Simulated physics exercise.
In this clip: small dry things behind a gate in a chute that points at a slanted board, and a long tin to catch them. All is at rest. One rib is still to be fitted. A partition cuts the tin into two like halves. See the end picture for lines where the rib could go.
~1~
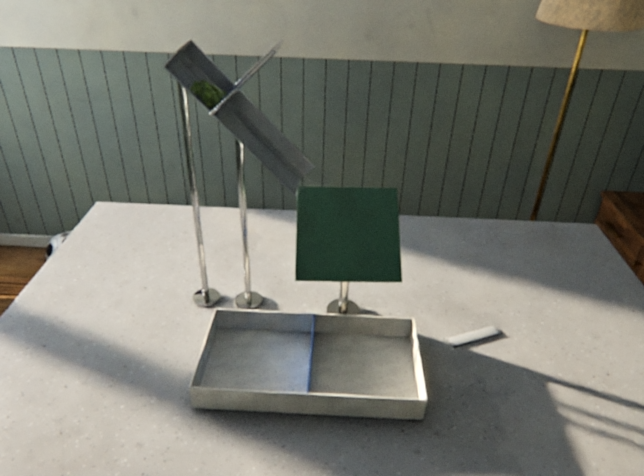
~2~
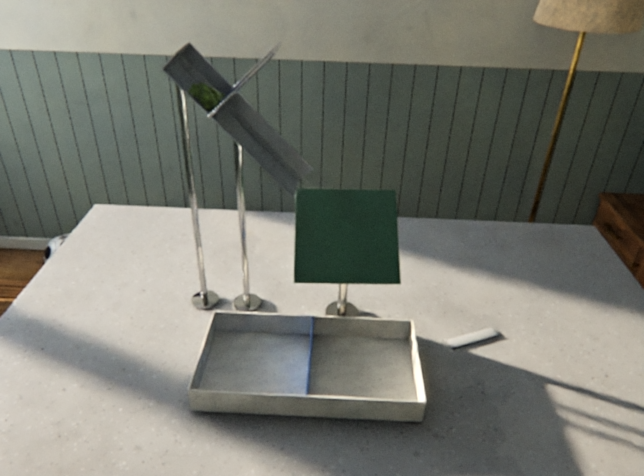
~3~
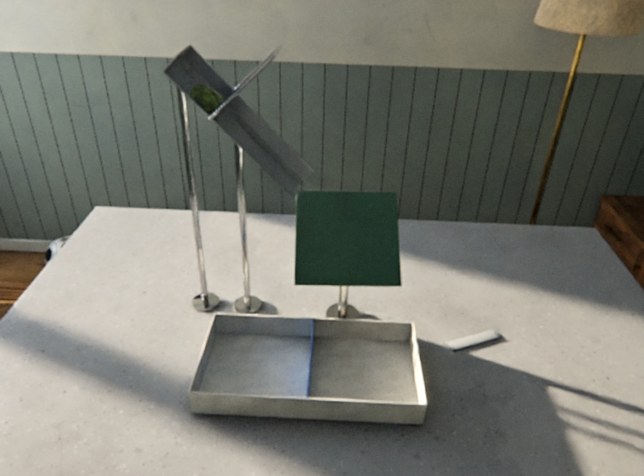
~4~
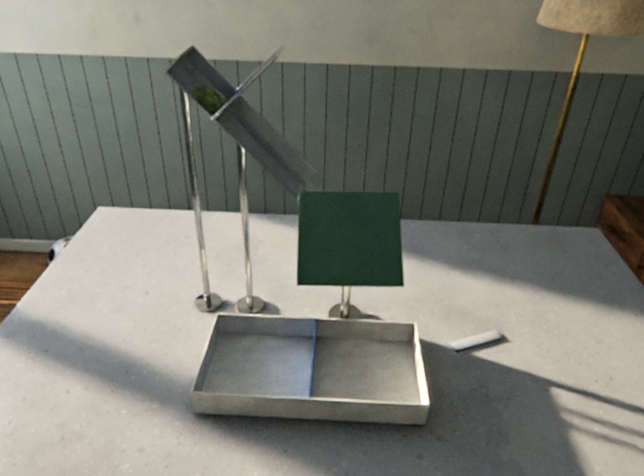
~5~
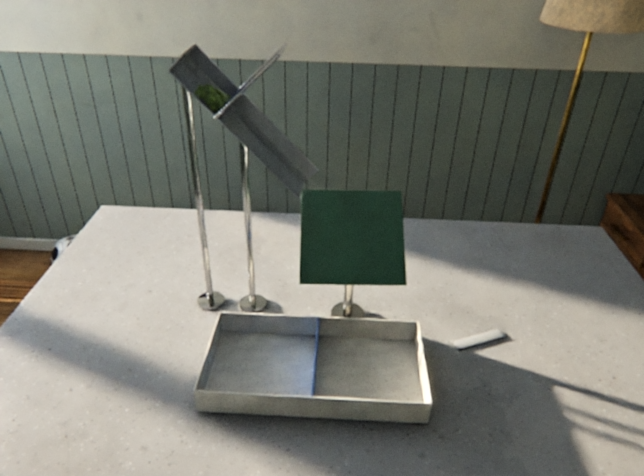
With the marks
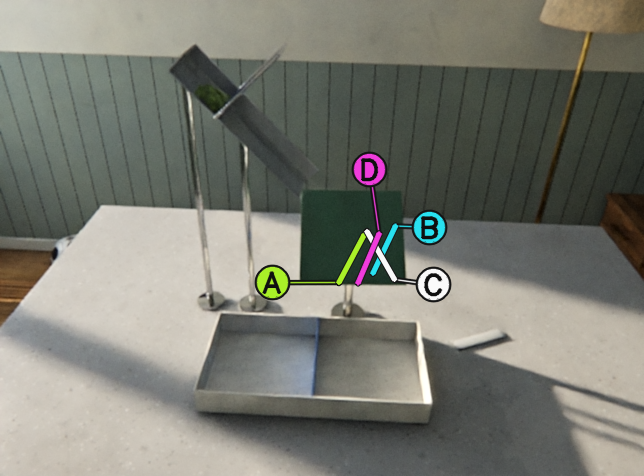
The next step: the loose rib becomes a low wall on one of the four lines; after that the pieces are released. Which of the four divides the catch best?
The best line is A.
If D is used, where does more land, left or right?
Right.
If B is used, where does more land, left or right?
More lands on the right.
On the marked copy, line A from (364, 234) to (338, 282); line B from (395, 225) to (372, 273); line C from (367, 231) to (394, 279); line D from (379, 233) to (358, 282).
With A, of what is caught, roughly two thirds in the left half, roughly a third in the right.
With B, of what is caught, about a tenth in the left half, almost all in the right.
With C, of what is caught, not one piece in the left half, every piece in the right.
With D, of what is caught, just a few in the left half, almost all in the right.
